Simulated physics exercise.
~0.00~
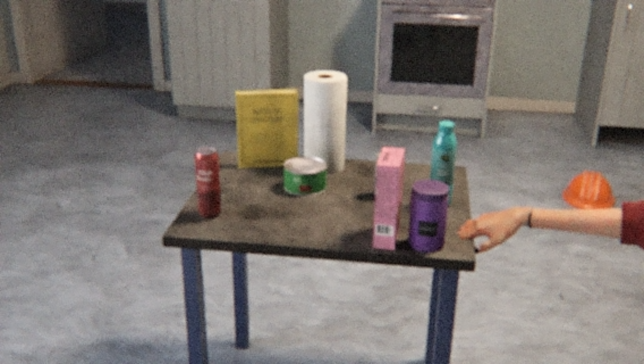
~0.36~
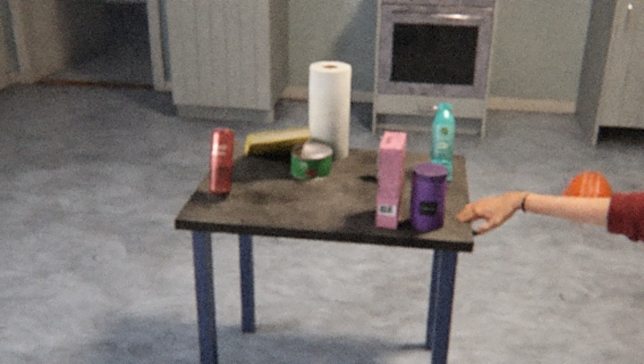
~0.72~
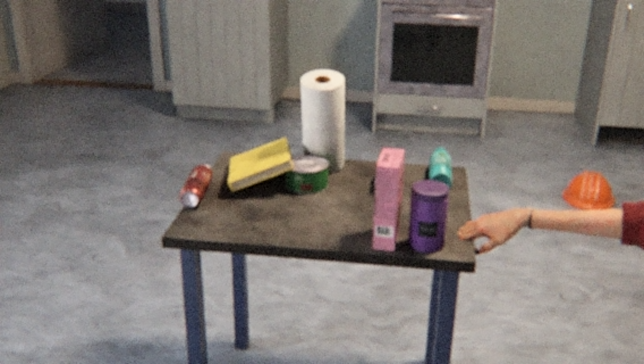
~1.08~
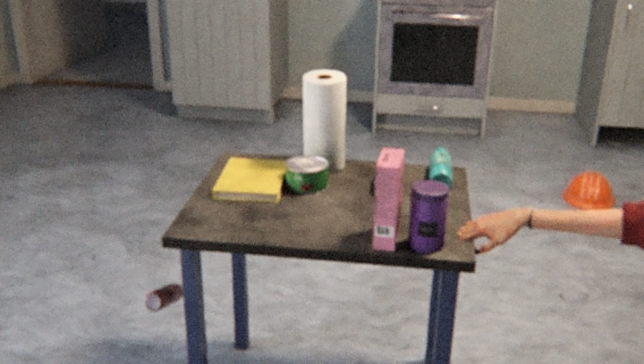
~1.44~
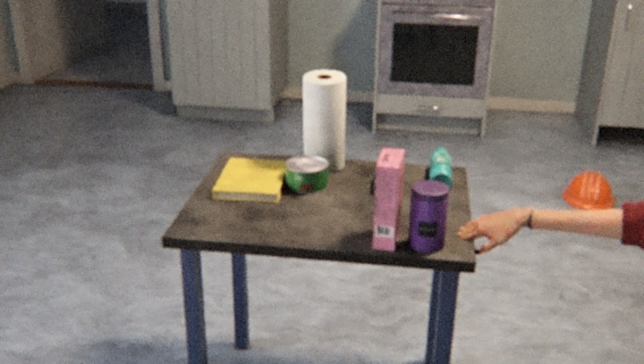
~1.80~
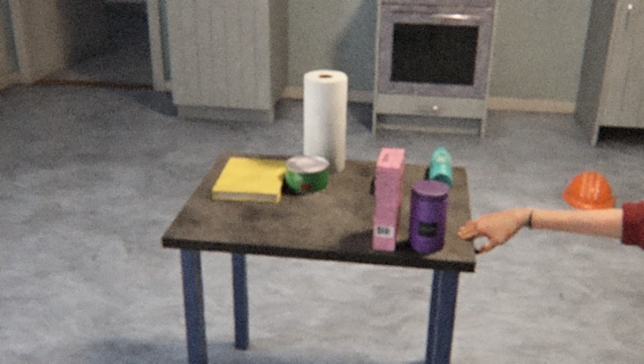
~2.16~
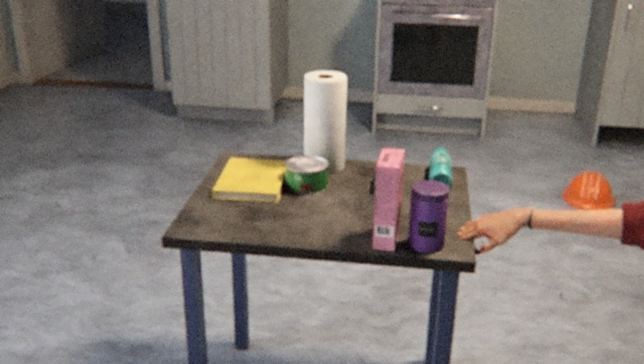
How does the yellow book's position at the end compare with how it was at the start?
At the start the yellow book stands upright near the back of the table, but at the end it lies flat on the tabletop, to the left of the green tub.
In a kitchen with pale cabinets and an oven, seen from the front and slightly above, a hand grips the right edge of a small dark table with blue legs. On it stand a red can at left, a yellow book, a white roll and green tub, a pink packet, a purple jar and a turquoise bottle. The hand shoves the table a little away, and the can, book and bottle tilt. As it is pulled back, the can and bottle topple and the book drops flat. The can falls off the left side and out of view, while the rest stay standing.
